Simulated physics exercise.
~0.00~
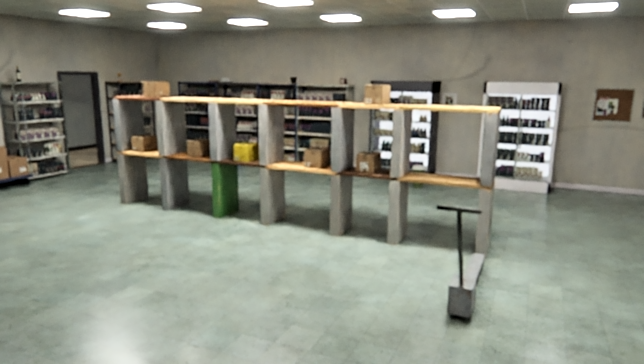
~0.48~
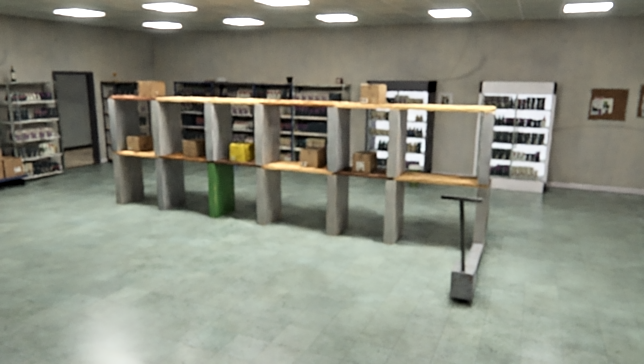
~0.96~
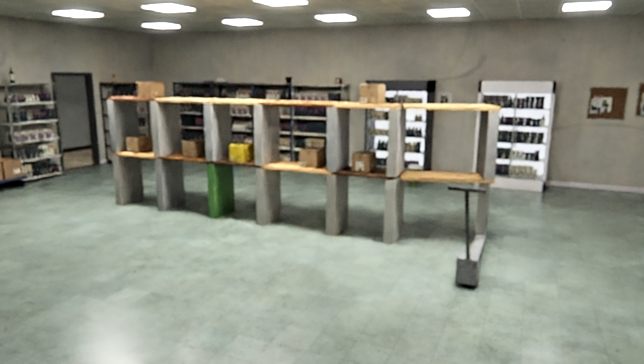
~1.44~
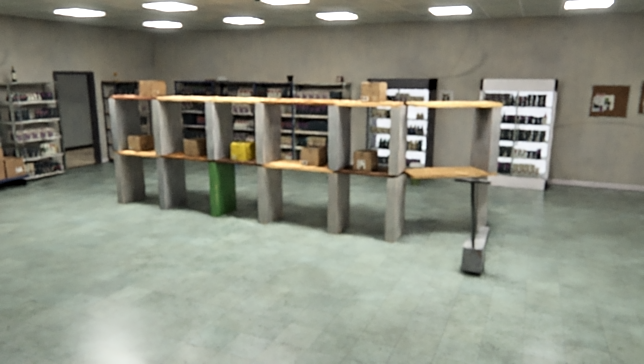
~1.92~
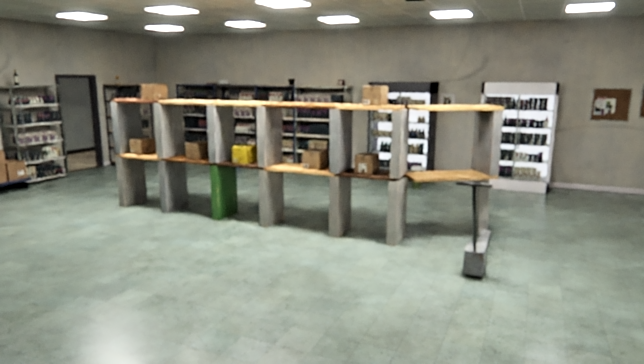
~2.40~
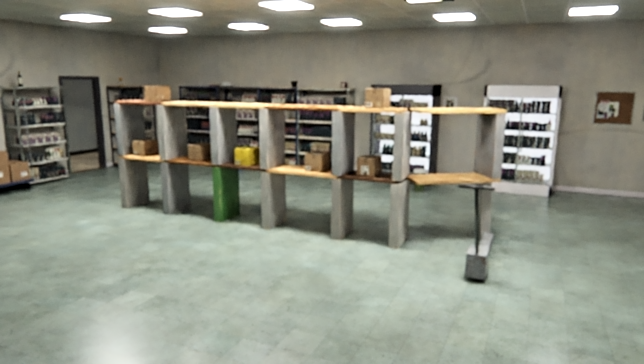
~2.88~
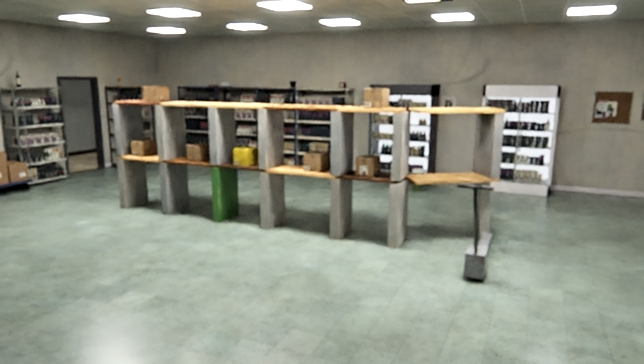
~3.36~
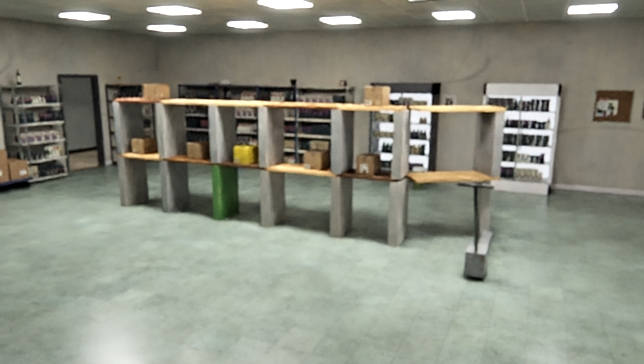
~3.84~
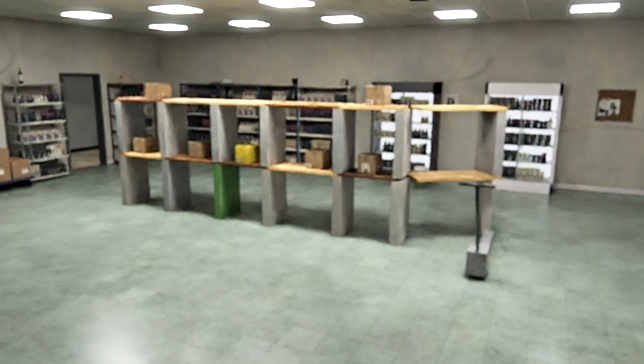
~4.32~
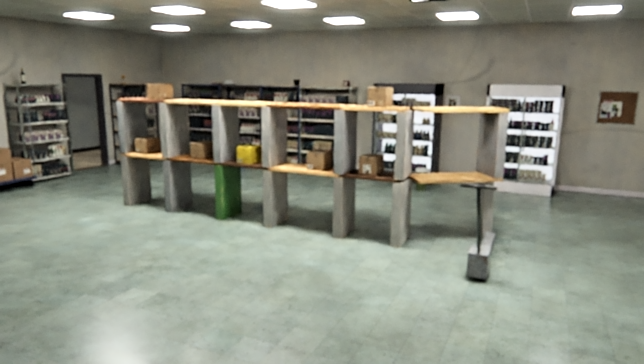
In a large storeroom with shelving along the walls, a narrow floor jack moves up to the right end of a two-tier run of boards, grey uprights and cartons, shifting the end slightly, then stops, with everything still standing, including the green upright and yellow carton.
